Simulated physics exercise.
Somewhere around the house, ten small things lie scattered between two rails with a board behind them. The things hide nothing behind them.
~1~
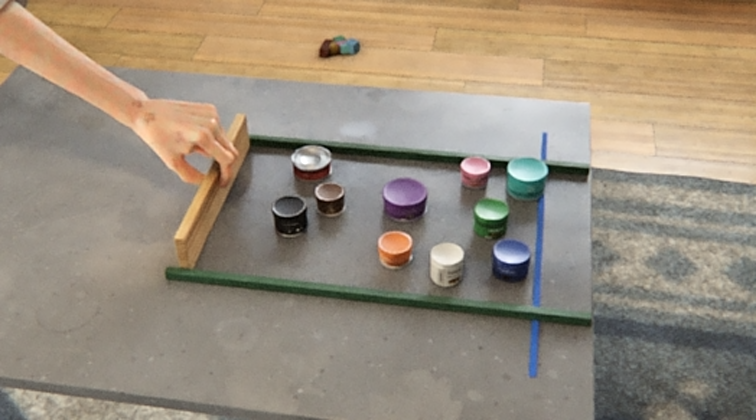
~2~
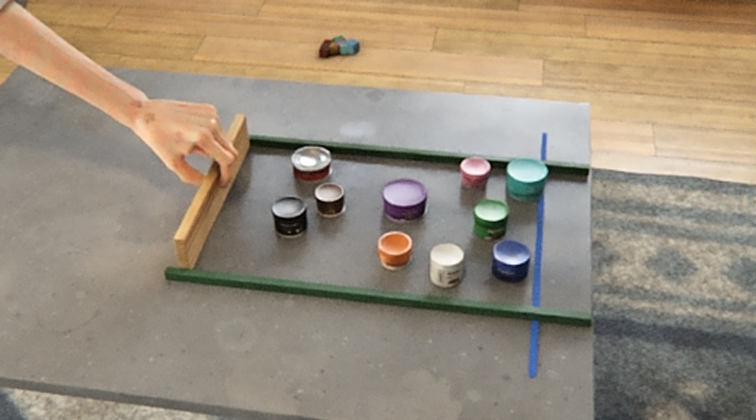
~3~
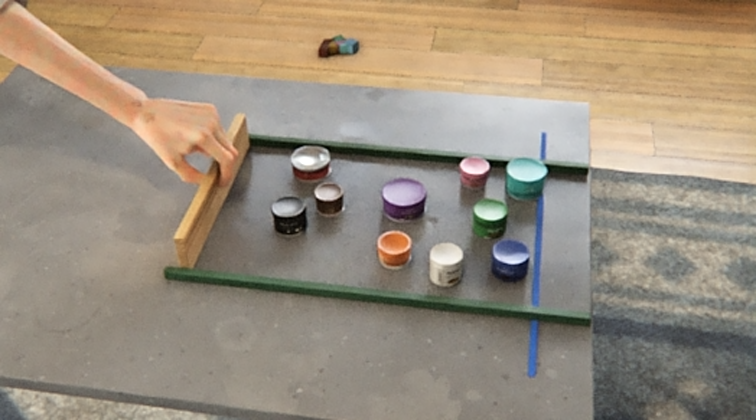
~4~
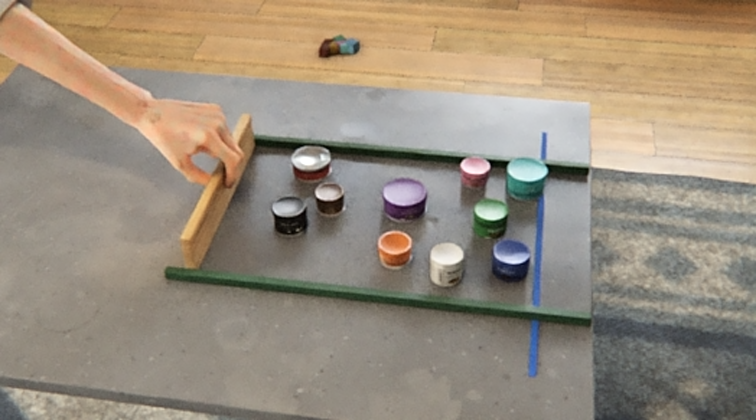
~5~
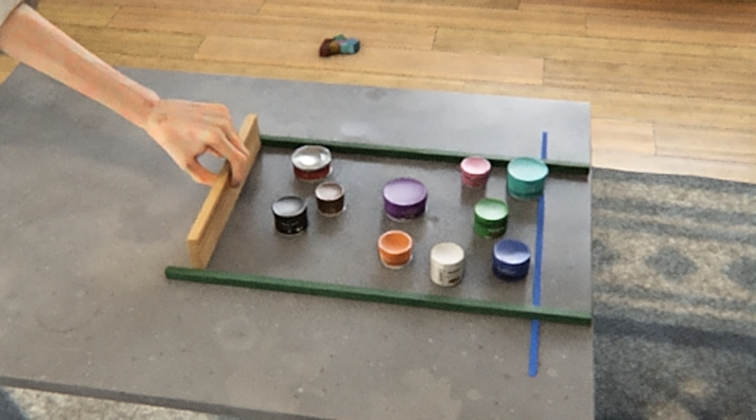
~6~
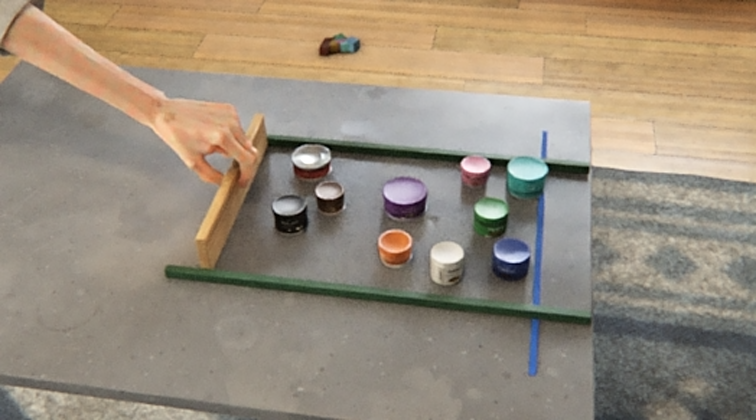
A hand holding a wooden board upright, then sliding it slightly right between green rails toward colourful tubs that stay still.
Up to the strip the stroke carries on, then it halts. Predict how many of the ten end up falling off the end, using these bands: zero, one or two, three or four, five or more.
From what happens, the ones that come off the end make one or two in total.
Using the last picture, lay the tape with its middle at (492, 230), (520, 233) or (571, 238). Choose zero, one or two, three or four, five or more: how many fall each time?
Lab note - count at each of the three spots: None; just one or two; at least five.
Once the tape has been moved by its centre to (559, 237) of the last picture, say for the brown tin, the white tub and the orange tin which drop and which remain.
Going in order, the brown tin keeps its spot, then the white tub keeps its spot, then the orange tin keeps its spot.
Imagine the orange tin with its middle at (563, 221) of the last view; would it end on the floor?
From that start, the object then does not stay.
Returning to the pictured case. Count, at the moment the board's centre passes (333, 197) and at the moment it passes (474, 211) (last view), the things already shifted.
In order, the tallies are 3 and 10.
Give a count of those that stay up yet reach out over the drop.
Tally: 3.
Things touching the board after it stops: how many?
Count: 5.
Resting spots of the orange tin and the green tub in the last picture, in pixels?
I'd put one close to (555, 271) and the other close to (587, 234).
Early on, none off yet; turquoise pot at rest near (526, 178); blue tub at rest near (511, 259); green tub at rest near (491, 217).
A while later, none off yet; turquoise pot moving near (532, 179); blue tub at rest near (511, 259); green tub at rest near (499, 222).
Finally, the number that fall off is one or two; lost, pink tin and turquoise pot.
